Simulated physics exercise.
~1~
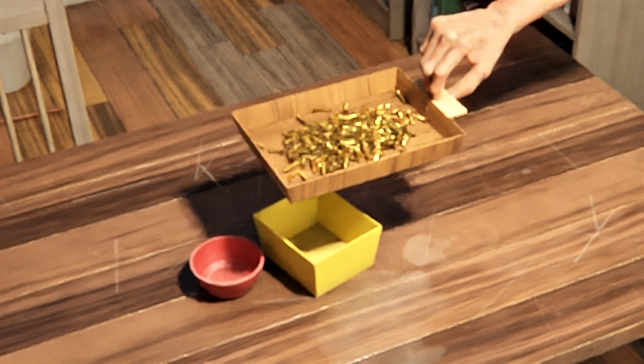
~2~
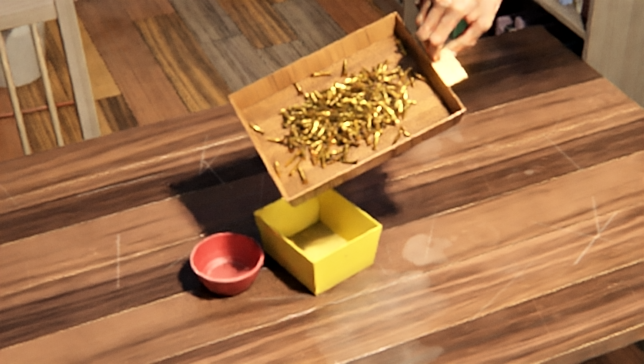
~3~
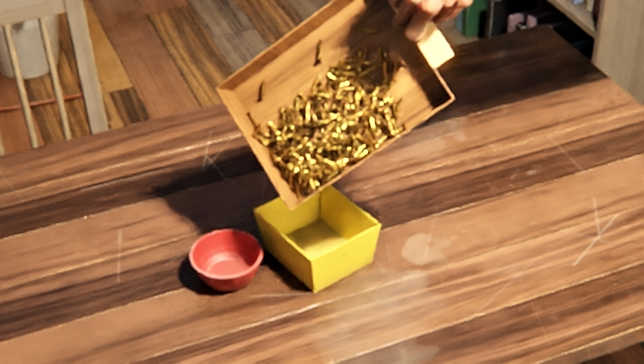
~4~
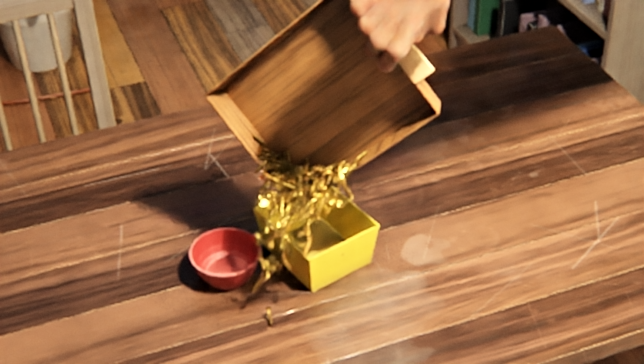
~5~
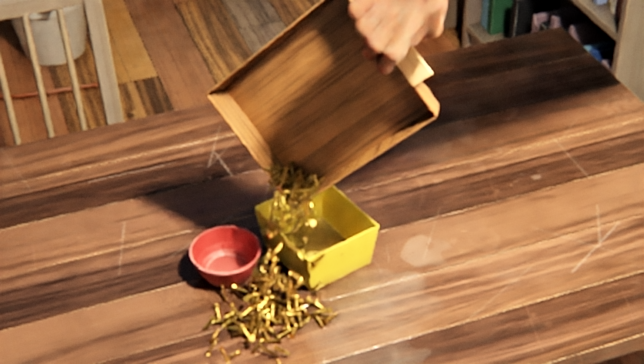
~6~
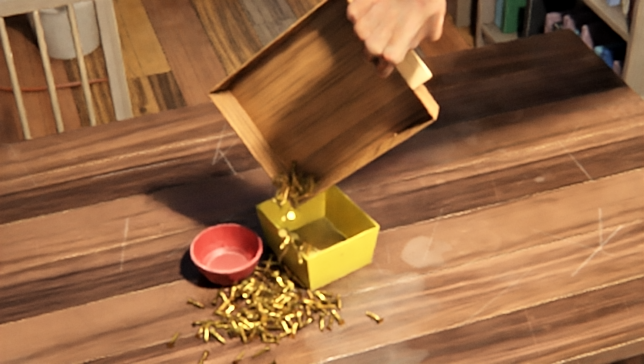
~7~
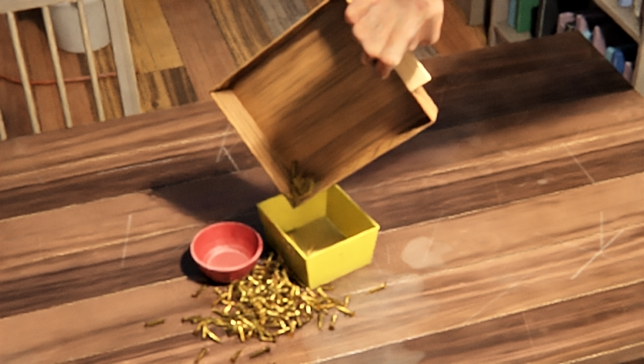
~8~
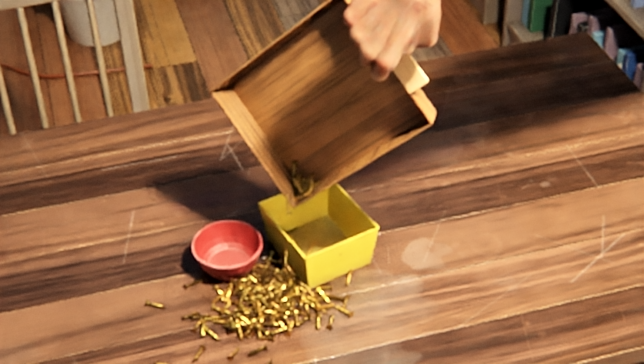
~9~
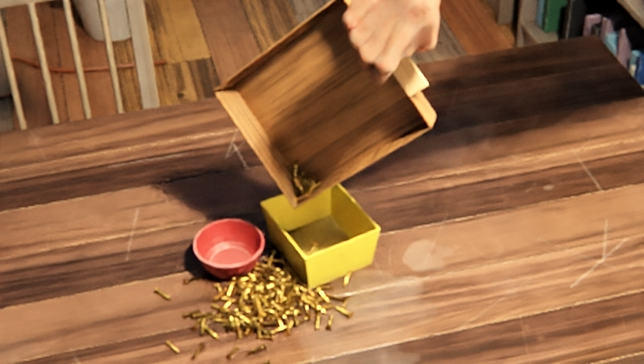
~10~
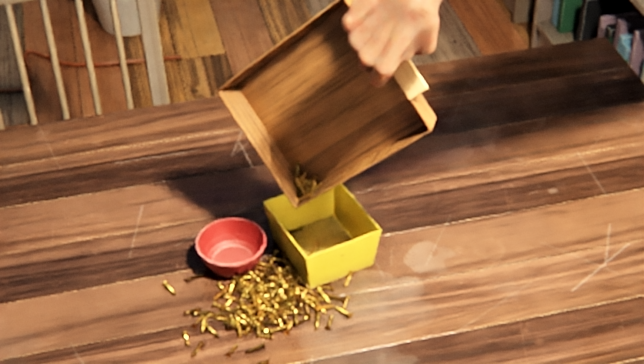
The footage shows a hand tilting a wooden tray of brass-coloured screws above a yellow tin beside a red bowl on a wooden table. The screws slide out and mostly spill onto the tabletop in front of the containers, leaving a few in the steeply tilted tray's lower corner.
